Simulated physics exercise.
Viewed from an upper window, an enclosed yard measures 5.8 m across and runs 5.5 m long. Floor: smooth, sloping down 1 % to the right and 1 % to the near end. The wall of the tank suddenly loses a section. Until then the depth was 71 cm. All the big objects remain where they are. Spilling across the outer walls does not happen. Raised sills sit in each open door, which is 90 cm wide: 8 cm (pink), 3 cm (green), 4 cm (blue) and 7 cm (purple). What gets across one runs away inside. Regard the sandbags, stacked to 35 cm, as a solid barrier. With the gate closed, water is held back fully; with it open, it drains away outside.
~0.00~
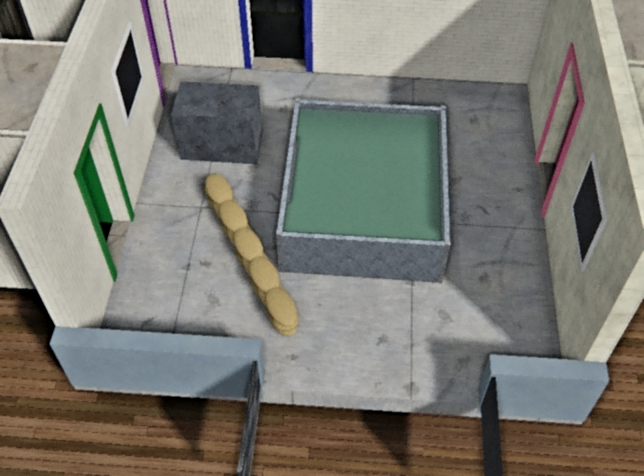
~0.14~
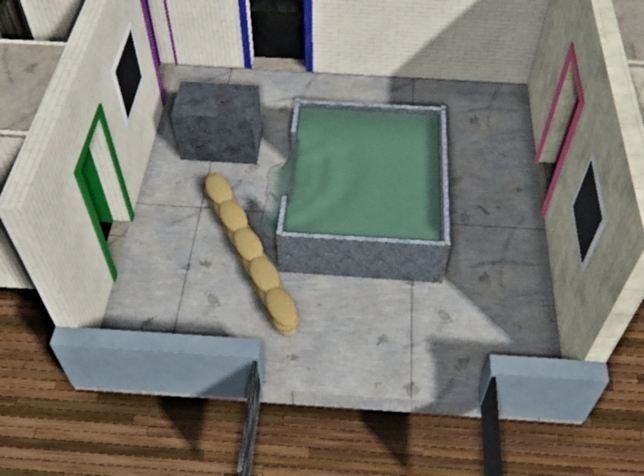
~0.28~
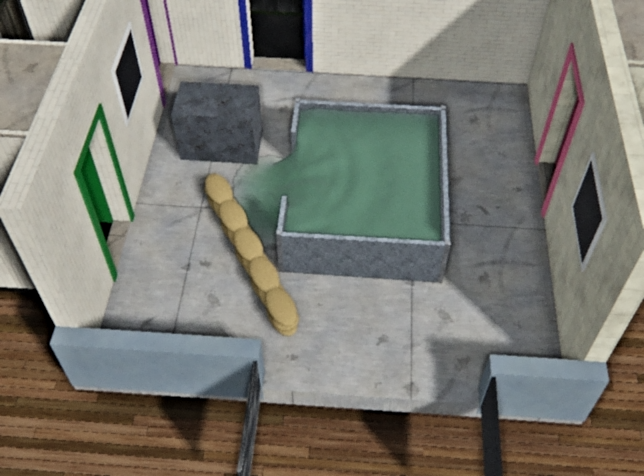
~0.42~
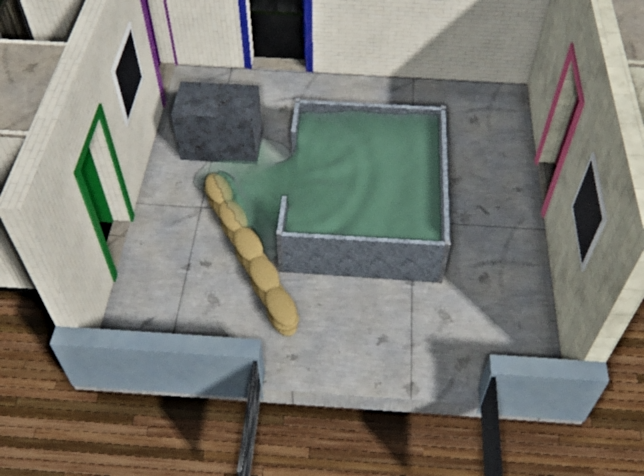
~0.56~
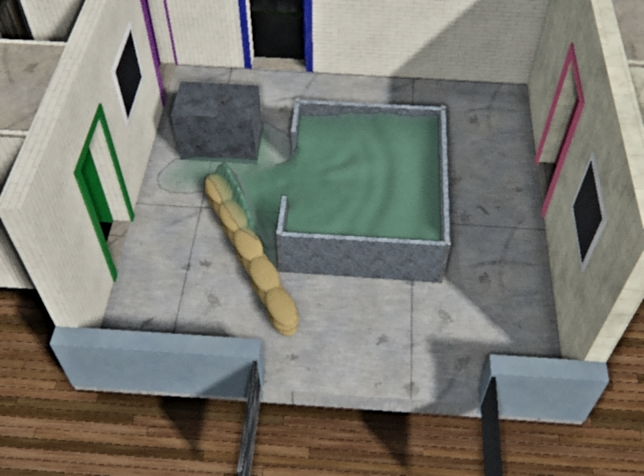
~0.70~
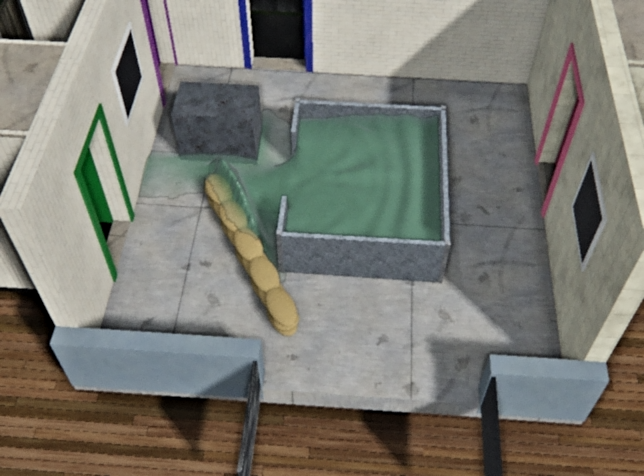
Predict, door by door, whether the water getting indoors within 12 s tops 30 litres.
Result: Pink door: Less than stated; green door: More than stated; blue door: More than stated; purple door: More than stated.
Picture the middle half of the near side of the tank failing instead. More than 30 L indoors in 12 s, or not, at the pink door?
Note: Pink door, short of the mark.
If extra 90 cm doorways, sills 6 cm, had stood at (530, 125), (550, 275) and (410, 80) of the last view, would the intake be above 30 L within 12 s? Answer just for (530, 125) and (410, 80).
Well, the first is beyond the mark and the second is shy of the mark.
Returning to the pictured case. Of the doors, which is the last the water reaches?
That would be the pink door, last of all.
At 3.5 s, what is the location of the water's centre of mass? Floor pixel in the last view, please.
Its balance point lies near (303, 208).
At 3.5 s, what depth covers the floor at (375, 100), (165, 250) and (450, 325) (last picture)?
Depth readings in turn - 3, 6, 1 cm.
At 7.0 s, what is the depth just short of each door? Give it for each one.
In centimetres, the pink door has 6, the green door 5, the blue door 9 and the purple door 10.
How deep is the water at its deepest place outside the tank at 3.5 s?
Max around 34 cm.
After 1.4 s water covers 25 % of the floor and is deepest (55 cm) near (249, 219); pink door not reached, green door 6 cm at the sill, 0 L in, blue door 4 cm at the sill, 0 L in, purple door 2 cm at the sill, 0 L in.
After 2.2 s water covers 50 % of the floor and is deepest (46 cm) near (238, 208); pink door not reached, green door 10 cm at the sill, 11 L in, blue door 11 cm at the sill, 4 L in, purple door 4 cm at the sill, 0 L in.
After 3.5 s water covers 65 % of the floor and is deepest (34 cm) near (249, 219); pink door not reached, green door 7 cm at the sill, 34 L in, blue door 15 cm at the sill, 94 L in, purple door 9 cm at the sill, 12 L in.
After 7.0 s water covers 90 % of the floor and is deepest (22 cm) near (270, 252); pink door 6 cm at the sill, 0 L in, green door 5 cm at the sill, 54 L in, blue door 9 cm at the sill, 261 L in, purple door 10 cm at the sill, 41 L in.
After 12.0 s water covers 95 % of the floor and is deepest (14 cm) near (268, 262); pink door 6 cm at the sill, 0 L in, green door 7 cm at the sill, 83 L in, blue door 5 cm at the sill, 330 L in, purple door 8 cm at the sill, 59 L in.
